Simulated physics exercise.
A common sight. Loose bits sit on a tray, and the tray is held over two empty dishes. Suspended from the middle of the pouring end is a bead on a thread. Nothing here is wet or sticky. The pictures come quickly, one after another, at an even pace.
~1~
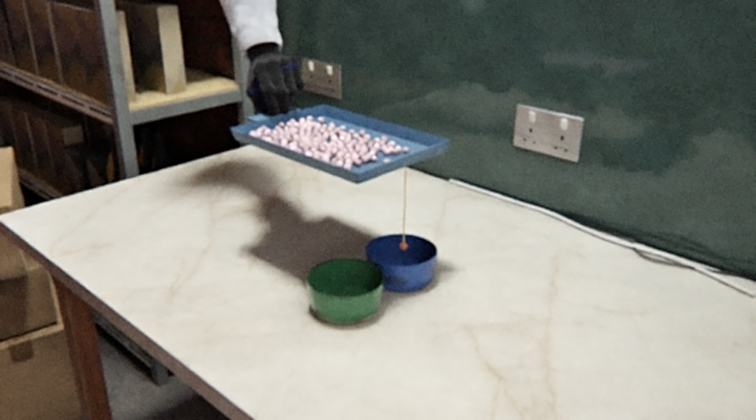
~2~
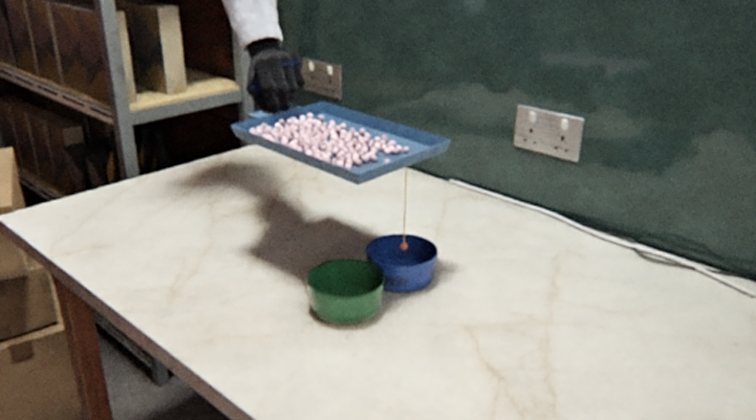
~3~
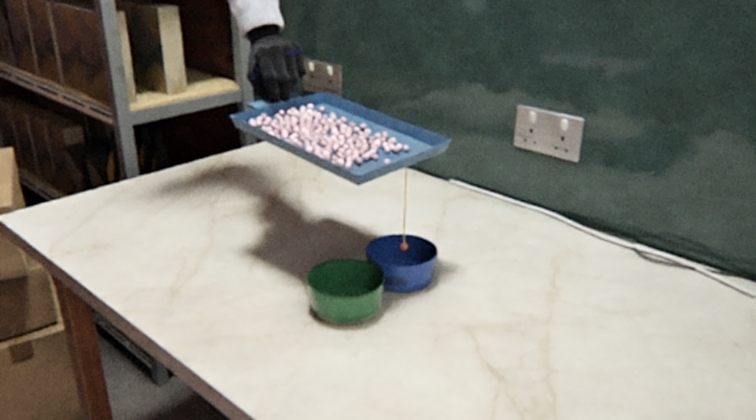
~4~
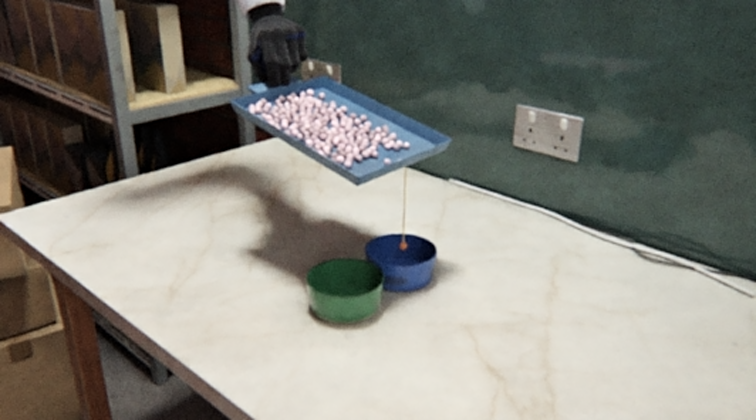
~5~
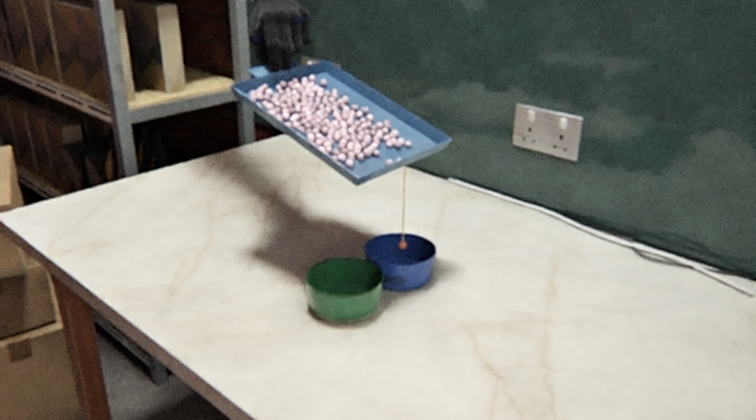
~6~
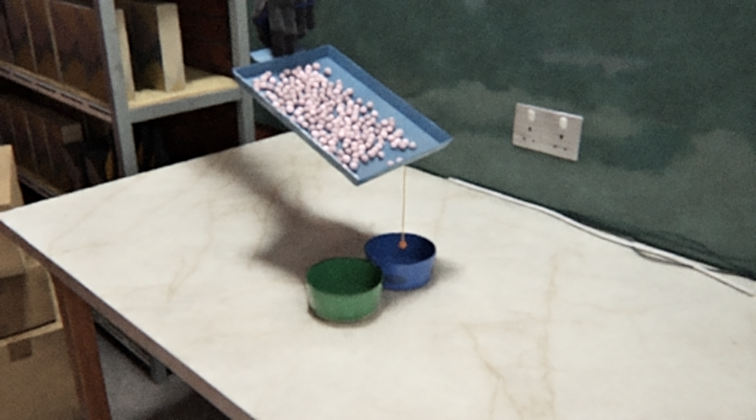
A gloved hand raising the back of a blue tray of pink sugar pearls, tilting it steadily above green and blue dishes.
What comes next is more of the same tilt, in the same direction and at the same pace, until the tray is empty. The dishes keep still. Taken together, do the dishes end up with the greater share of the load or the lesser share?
Most of the load is lost.
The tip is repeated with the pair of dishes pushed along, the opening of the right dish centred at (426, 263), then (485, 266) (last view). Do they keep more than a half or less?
At place one the bulk; at place two the minor share.
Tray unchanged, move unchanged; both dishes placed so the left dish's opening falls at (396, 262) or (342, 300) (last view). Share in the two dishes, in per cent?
It works out to 30 percent and then 60 percent.
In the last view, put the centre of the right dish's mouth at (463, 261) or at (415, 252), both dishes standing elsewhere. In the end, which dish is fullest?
The first time it is the dish to the left, and the second time it is the dish to the left.
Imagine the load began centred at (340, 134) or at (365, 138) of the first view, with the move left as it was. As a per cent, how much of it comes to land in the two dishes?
Around 10 then around 10 per cent.
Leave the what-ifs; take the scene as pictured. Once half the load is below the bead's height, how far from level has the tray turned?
My estimate is some 85 degrees.
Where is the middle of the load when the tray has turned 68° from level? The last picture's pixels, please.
About (395, 173).
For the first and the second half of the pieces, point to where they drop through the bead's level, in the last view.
The first part passes (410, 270); everything after passes (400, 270).
Soon after the last picture, tray tipped steeply; about two thirds on the tray; a stray few in the left dish; a small part outside both; about a third in the air.
A little later, tray tipped past a quarter turn; a small part in the left dish; a stray few in the right dish; most outside both; a small part in the air.
Later still, tray tipped past a quarter turn; a small part in the left dish; a stray few in the right dish; nearly all outside both.
By the end, tray tipped past a quarter turn; a small part in the left dish; a stray few in the right dish; nearly all outside both.
